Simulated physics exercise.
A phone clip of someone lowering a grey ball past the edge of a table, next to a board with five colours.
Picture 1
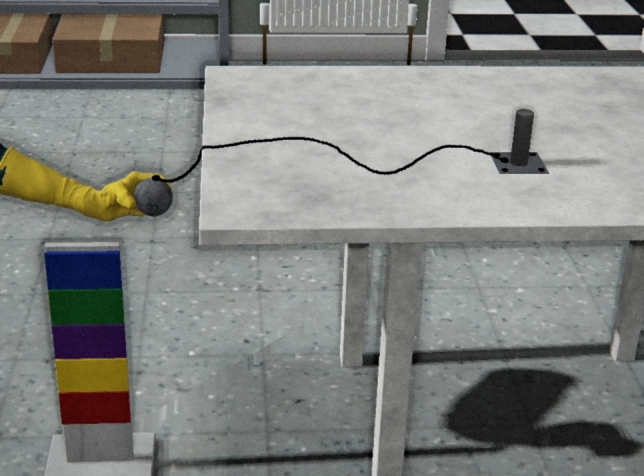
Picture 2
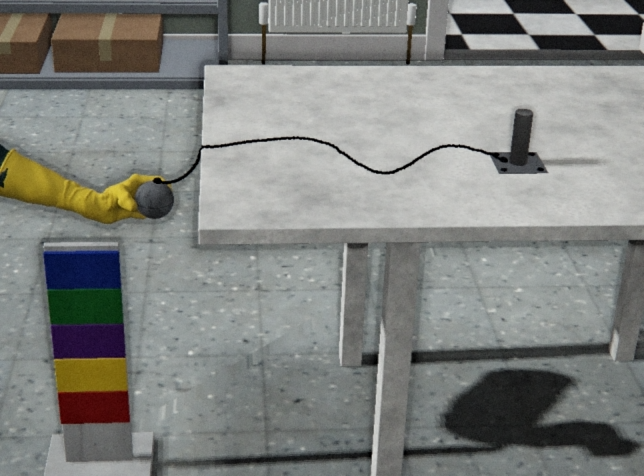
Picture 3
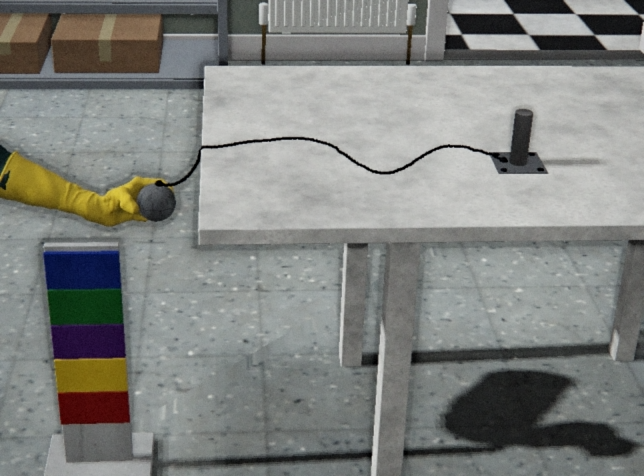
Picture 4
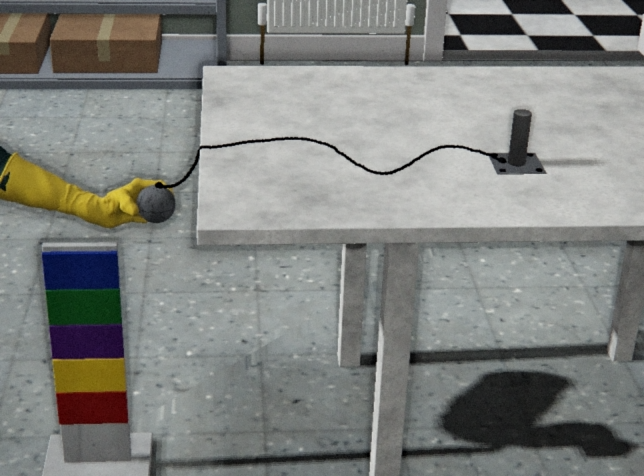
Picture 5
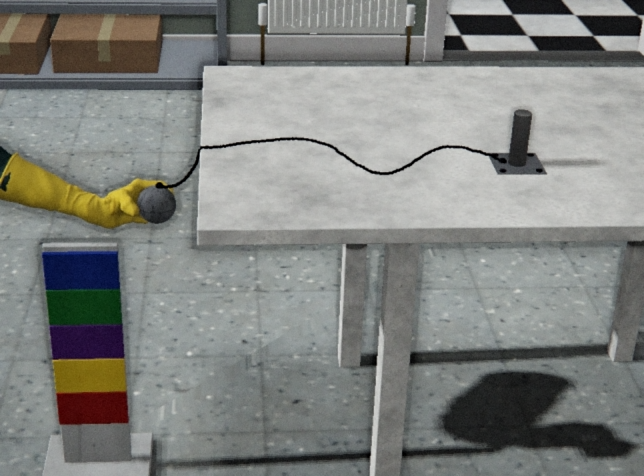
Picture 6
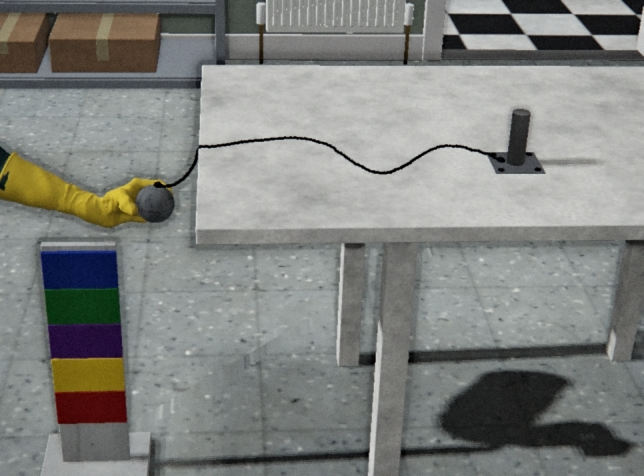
A yellow-gloved hand held a grey ball beside a pale table, above a colour-striped stand, and barely moved; a slack black cord ran from the ball across the tabletop to a small upright post.
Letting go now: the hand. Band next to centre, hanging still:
Green.
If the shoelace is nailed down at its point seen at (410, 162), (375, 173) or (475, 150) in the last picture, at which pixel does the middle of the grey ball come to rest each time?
It would sit near (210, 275) the first time, (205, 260) the second and (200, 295) the third.
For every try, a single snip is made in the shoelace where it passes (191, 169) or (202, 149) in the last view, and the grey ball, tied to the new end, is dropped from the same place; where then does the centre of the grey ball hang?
Taking them in turn, near (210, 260) and near (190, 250).
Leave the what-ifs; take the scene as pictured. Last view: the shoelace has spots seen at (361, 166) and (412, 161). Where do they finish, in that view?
I'd say about (308, 156) for one and about (378, 158) for the other.
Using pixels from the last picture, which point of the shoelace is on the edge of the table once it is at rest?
(281, 138).
Early on, ball near (239, 294); level with green.
Midway, ball near (203, 306); level with green.
Finally, ball near (194, 307); level with green. The green one.
